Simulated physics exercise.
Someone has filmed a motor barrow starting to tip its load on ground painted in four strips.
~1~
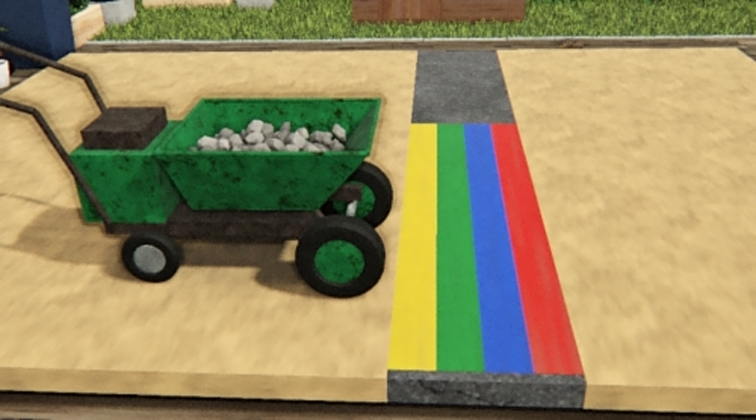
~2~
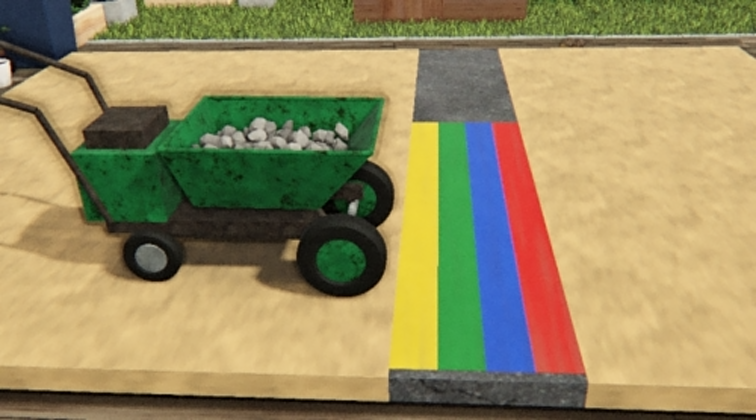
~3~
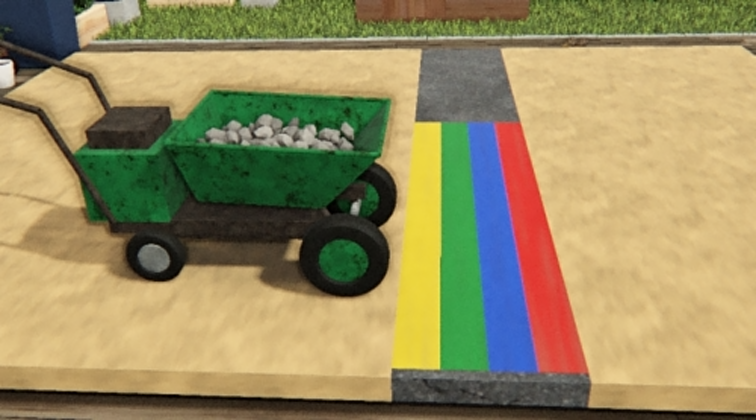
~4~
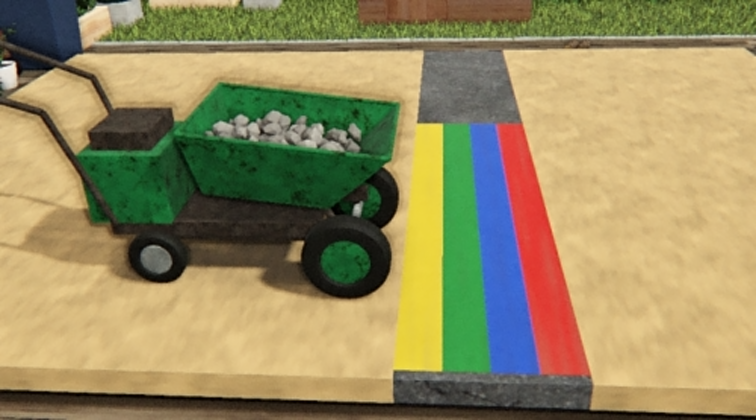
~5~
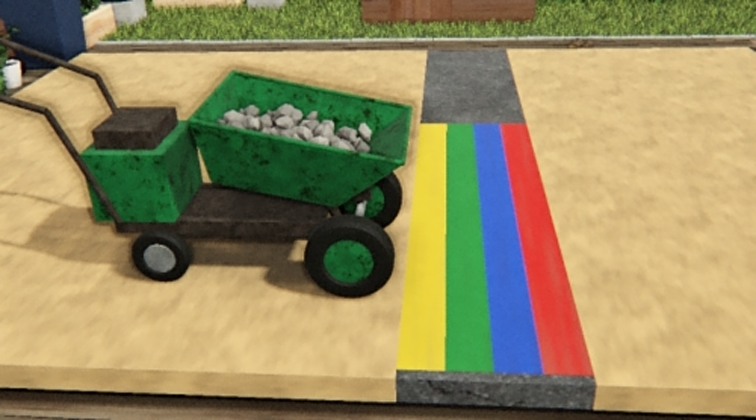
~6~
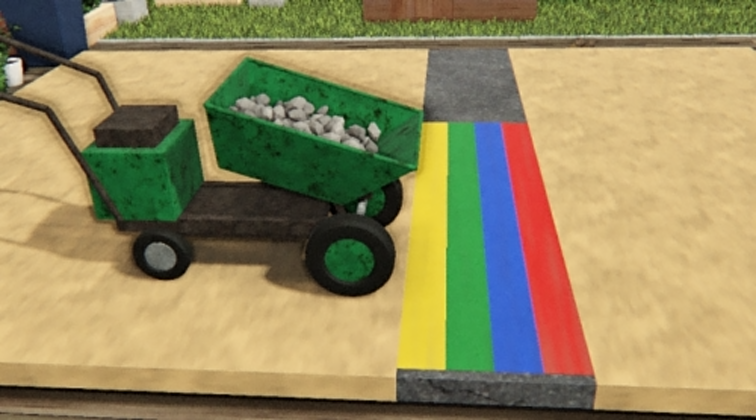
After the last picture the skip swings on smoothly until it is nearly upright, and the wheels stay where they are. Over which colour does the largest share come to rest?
The heap favours the blue strip.
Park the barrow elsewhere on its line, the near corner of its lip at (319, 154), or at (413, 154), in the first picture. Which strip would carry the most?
At the first place the green one, at the second that red strip.
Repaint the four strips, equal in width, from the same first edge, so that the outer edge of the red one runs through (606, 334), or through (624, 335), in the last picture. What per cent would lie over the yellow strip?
Near 0 % and 0 %.
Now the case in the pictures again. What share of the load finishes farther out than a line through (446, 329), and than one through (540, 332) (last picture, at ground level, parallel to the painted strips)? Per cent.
Roughly 90 per cent, and 40 per cent.
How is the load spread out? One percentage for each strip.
In per cent, yellow strip 0, green strip 20, blue strip 35 and red strip 25.
Soon after the last picture, skip tipped steeply; all in the skip.
A little later, skip tipped right over; most in the skip; a small part over the green strip; about a quarter over the blue strip; a stray few over the red strip; a stray few off the paint.
Later still, skip tipped right over; a small part in the skip; about a quarter over the green strip; about a third over the blue strip; about a quarter over the red strip; a small part off the paint.
At rest, skip tipped right over; a small part in the skip; none over the yellow strip; about a quarter over the green strip; about a third over the blue strip; about a quarter over the red strip; a small part off the paint.
